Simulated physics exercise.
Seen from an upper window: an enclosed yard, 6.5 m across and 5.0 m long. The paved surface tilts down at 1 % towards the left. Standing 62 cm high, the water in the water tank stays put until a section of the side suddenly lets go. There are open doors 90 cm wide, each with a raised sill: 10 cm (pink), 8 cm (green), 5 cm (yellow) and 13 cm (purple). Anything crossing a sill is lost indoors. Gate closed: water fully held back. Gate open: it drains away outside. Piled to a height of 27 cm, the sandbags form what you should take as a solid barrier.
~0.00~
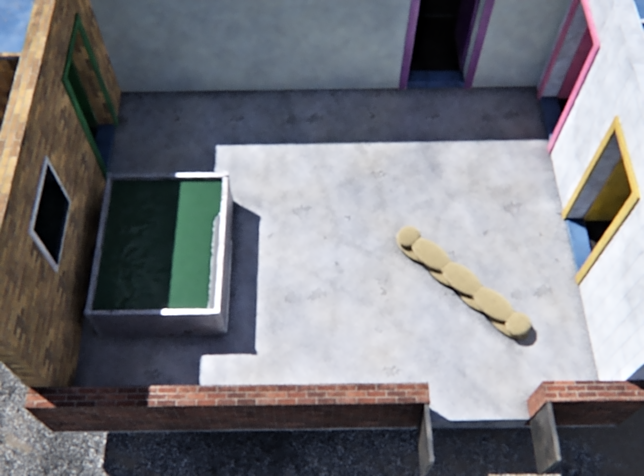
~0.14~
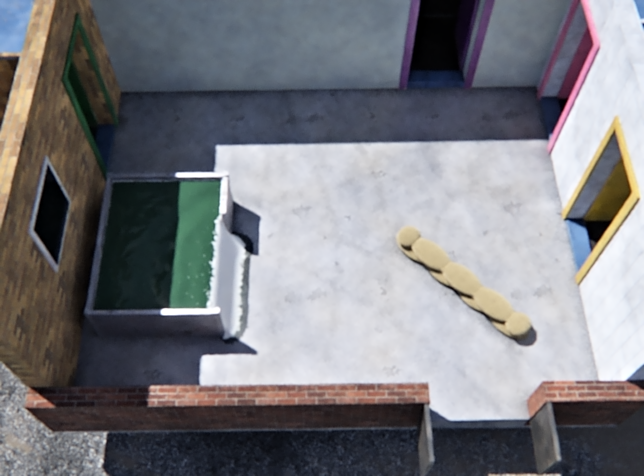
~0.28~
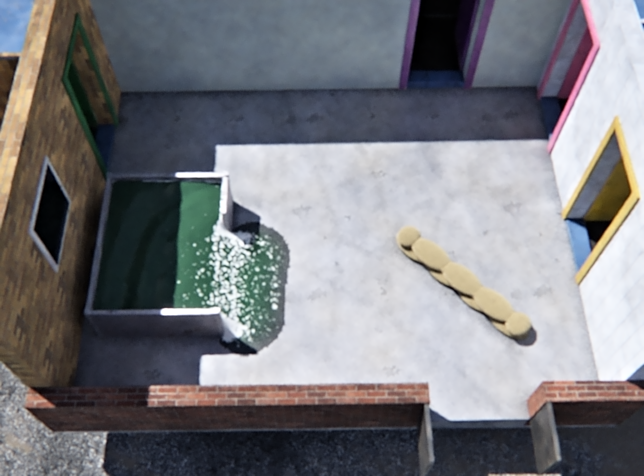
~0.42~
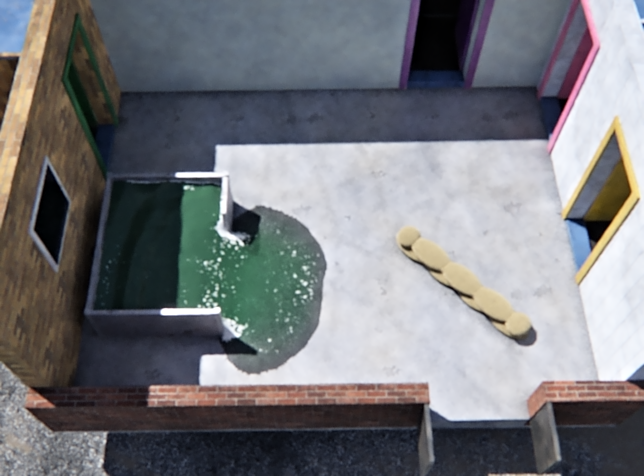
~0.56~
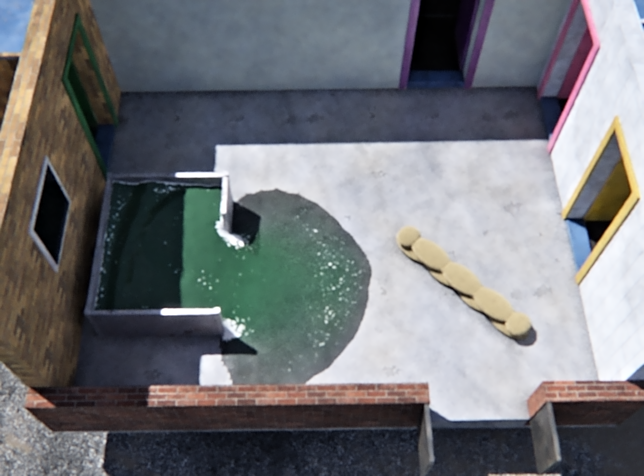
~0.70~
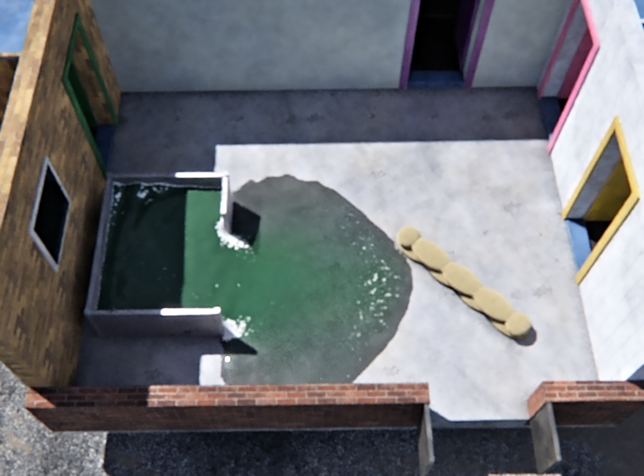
Walled yard seen from above, green water pouring from an opened tank at left and spreading right across pale paving towards sandbags.
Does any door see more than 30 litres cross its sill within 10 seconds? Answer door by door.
Taking each door, the pink door does not; the green door does not; the yellow door does not; the purple door does not.
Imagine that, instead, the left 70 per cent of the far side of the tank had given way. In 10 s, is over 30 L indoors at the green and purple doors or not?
Compared with the limit, green is higher and purple is lower.
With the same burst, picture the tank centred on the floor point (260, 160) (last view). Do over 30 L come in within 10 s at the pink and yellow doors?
Well, pink ends up beyond the mark and yellow ends up beyond the mark.
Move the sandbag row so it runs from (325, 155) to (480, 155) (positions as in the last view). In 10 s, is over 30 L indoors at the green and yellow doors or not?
Doors: Green stays under / yellow exceeds.
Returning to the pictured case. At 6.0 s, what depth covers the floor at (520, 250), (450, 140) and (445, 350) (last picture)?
First 2 cm, then 10 cm, then 7 cm.
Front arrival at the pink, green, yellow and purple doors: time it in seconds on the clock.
So, pink at 2.4 s, then green at 7.5 s, yellow at 2.6 s, and purple at 2.8 s.
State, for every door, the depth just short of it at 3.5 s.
Pink 10 cm, green 0 cm, yellow 5 cm, purple 8 cm.
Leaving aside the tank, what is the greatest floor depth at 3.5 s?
Depth: Approx. 23 cm.
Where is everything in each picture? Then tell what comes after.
Still water, 62 cm deep, in the water tank at (162, 243), in the first picture.
Water pours out at (223, 278) and has run 0.8 m, to (232, 335); typically 5 cm deep outside, 62 cm at the water tank's back, in the second picture.
The front is at (250, 348), 1.0 m from the gap at (223, 278); 1.1 m2 of floor is under water; 62 cm left at the back of the water tank, in the third picture.
The front is at (319, 256), 1.3 m from the gap at (223, 279); 2.2 m2 of floor is under water; 59 cm left at the back of the water tank, in the fourth picture.
Water pours out at (223, 279) and has run 1.9 m, to (363, 263); typically 6 cm deep outside, 53 cm at the water tank's back, in the fifth picture.
Water pours out at (223, 279) and has run 2.4 m, to (403, 267); typically 5 cm deep outside, 54 cm at the water tank's back, in the sixth picture.
After 1.4 s water covers 35 % of the floor and is deepest (28 cm) near (398, 259); pink door not reached, green door not reached, yellow door not reached, purple door not reached.
After 2.2 s water covers 45 % of the floor and is deepest (38 cm) near (599, 398); pink door not reached, green door not reached, yellow door not reached, purple door not reached.
After 3.5 s water covers 60 % of the floor and is deepest (23 cm) near (555, 399); pink door 10 cm at the sill, 0 L in, green door not reached, yellow door 5 cm at the sill, 0 L in, purple door 8 cm at the sill, 0 L in.
After 6.0 s water covers 70 % of the floor and is deepest (12 cm) near (412, 133); pink door 8 cm at the sill, 4 L in, green door not reached, yellow door 3 cm at the sill, 0 L in, purple door 11 cm at the sill, 6 L in.
After 10.0 s water covers 95 % of the floor and is deepest (12 cm) near (89, 299); pink door 2 cm at the sill, 5 L in, green door 10 cm at the sill, 1 L in, yellow door 3 cm at the sill, 0 L in, purple door 3 cm at the sill, 6 L in.
